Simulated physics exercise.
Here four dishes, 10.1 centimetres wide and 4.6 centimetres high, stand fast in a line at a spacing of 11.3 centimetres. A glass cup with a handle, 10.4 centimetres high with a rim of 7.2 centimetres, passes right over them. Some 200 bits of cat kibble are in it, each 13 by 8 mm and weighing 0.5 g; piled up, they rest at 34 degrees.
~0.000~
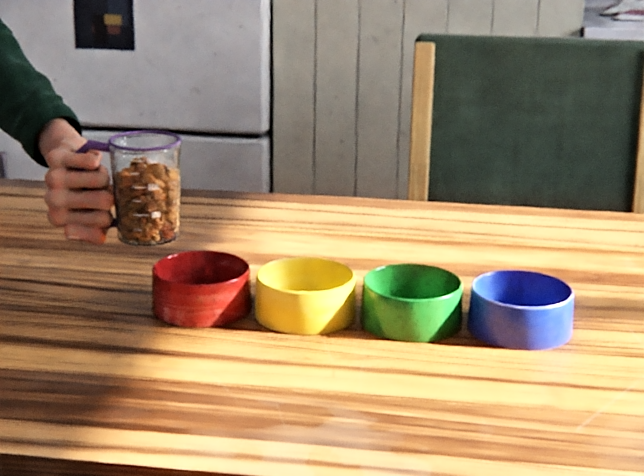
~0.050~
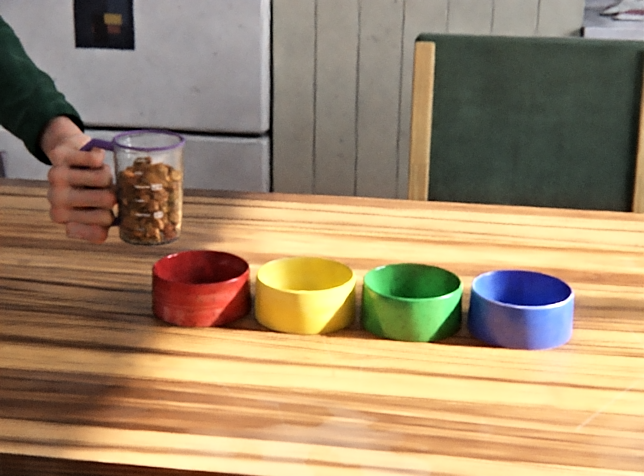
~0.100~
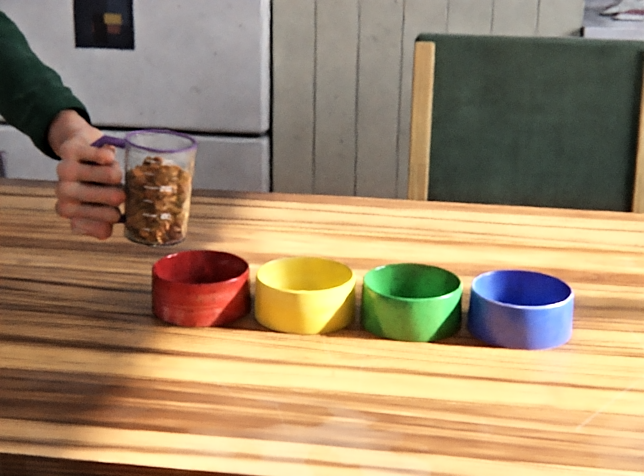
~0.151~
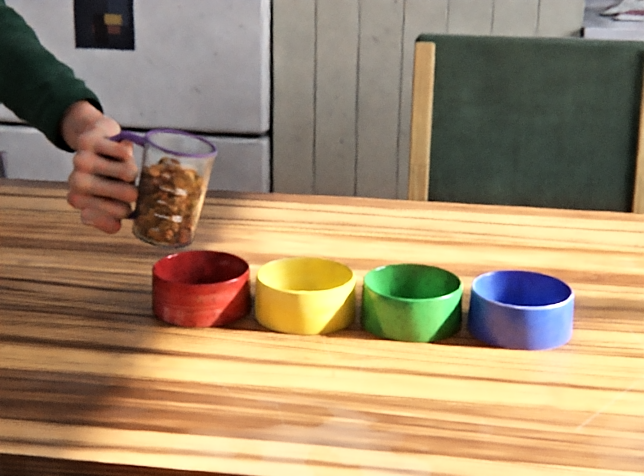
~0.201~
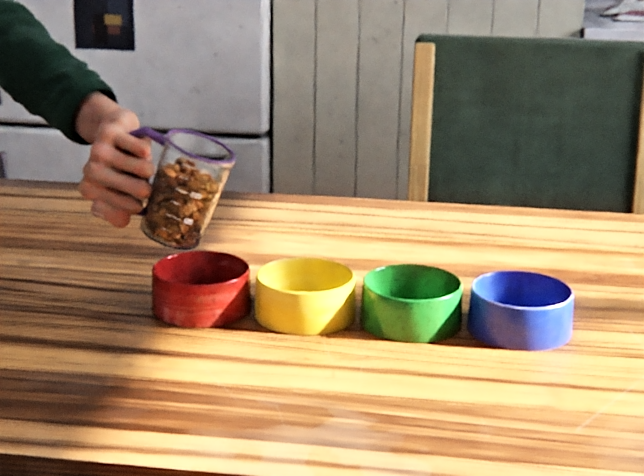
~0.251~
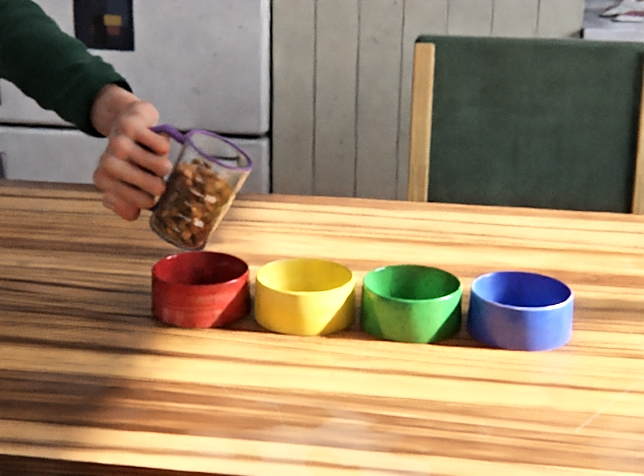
On a sunlit, striped wooden table, red, yellow, green and blue bowls sit in a row while a hand in a green sleeve holds a clear cup of brown pieces upright at the left. The hand moves the cup a short way right, tilting it steadily rightward until it leans above the red bowl, the pieces still inside.
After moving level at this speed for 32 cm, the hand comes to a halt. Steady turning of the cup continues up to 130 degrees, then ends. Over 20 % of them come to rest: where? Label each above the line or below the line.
Red: Below the line; blue: Above the line; green: Above the line; yellow: Below the line; counter: Below the line.
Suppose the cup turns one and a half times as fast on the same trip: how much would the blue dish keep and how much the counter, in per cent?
In that case you'd see blue at 0 and the counter at 10.
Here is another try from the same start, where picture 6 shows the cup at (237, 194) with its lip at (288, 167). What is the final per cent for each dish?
Per cent kept: Red 0; blue 100; green 0; yellow 0.
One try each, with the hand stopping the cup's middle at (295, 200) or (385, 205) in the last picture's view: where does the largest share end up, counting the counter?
I'd expect yellow to win the first try and green the second.
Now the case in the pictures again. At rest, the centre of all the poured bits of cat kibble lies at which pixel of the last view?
Near (496, 317).
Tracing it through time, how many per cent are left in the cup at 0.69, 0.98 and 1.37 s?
One after the other: 100, 70, 0 in a hundred.
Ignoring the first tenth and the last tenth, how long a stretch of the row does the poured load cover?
Roughly 13 centimetres.
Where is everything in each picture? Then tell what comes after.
Cup at (147, 189), tilt 0 degrees, lip at (179, 142), moved 0.0 cm; middle of the pieces at (148, 195); red dish at (201, 268); yellow dish at (306, 275); green dish at (413, 282); blue dish at (522, 289), in the first picture.
Cup at (150, 188), tilt 1 degrees, lip at (183, 143), moved 0.3 cm; middle of the pieces at (150, 195), in the second picture.
Cup at (158, 189), tilt 6 degrees, lip at (195, 146), moved 1.2 cm; middle of the pieces at (158, 195), in the third picture.
Cup at (172, 190), tilt 13 degrees, lip at (214, 153), moved 2.7 cm; middle of the pieces at (171, 196), in the fourth picture.
Cup at (185, 191), tilt 20 degrees, lip at (233, 160), moved 4.1 cm; middle of the pieces at (183, 196), in the fifth picture.
Cup at (198, 192), tilt 27 degrees, lip at (251, 167), moved 5.6 cm; middle of the pieces at (196, 197); red dish at (201, 269); yellow dish at (305, 276); green dish at (412, 283); blue dish at (522, 290). The cup turns about 140 degrees a second and travels 29 cm a second, in the sixth picture.
After 0.69 s, tilt 89 degrees; cup holds 100 %.
Then, at 0.98 s, tilt 128 degrees; cup holds 70 %, green 30 %.
After 1.37 s, tilt 130 degrees; cup holds 0 %, blue 50 %, green 35 %.
In the end, at 1.9 s, red 0 %, blue 50 %, green 35 %, yellow 0 %, counter 15 %.
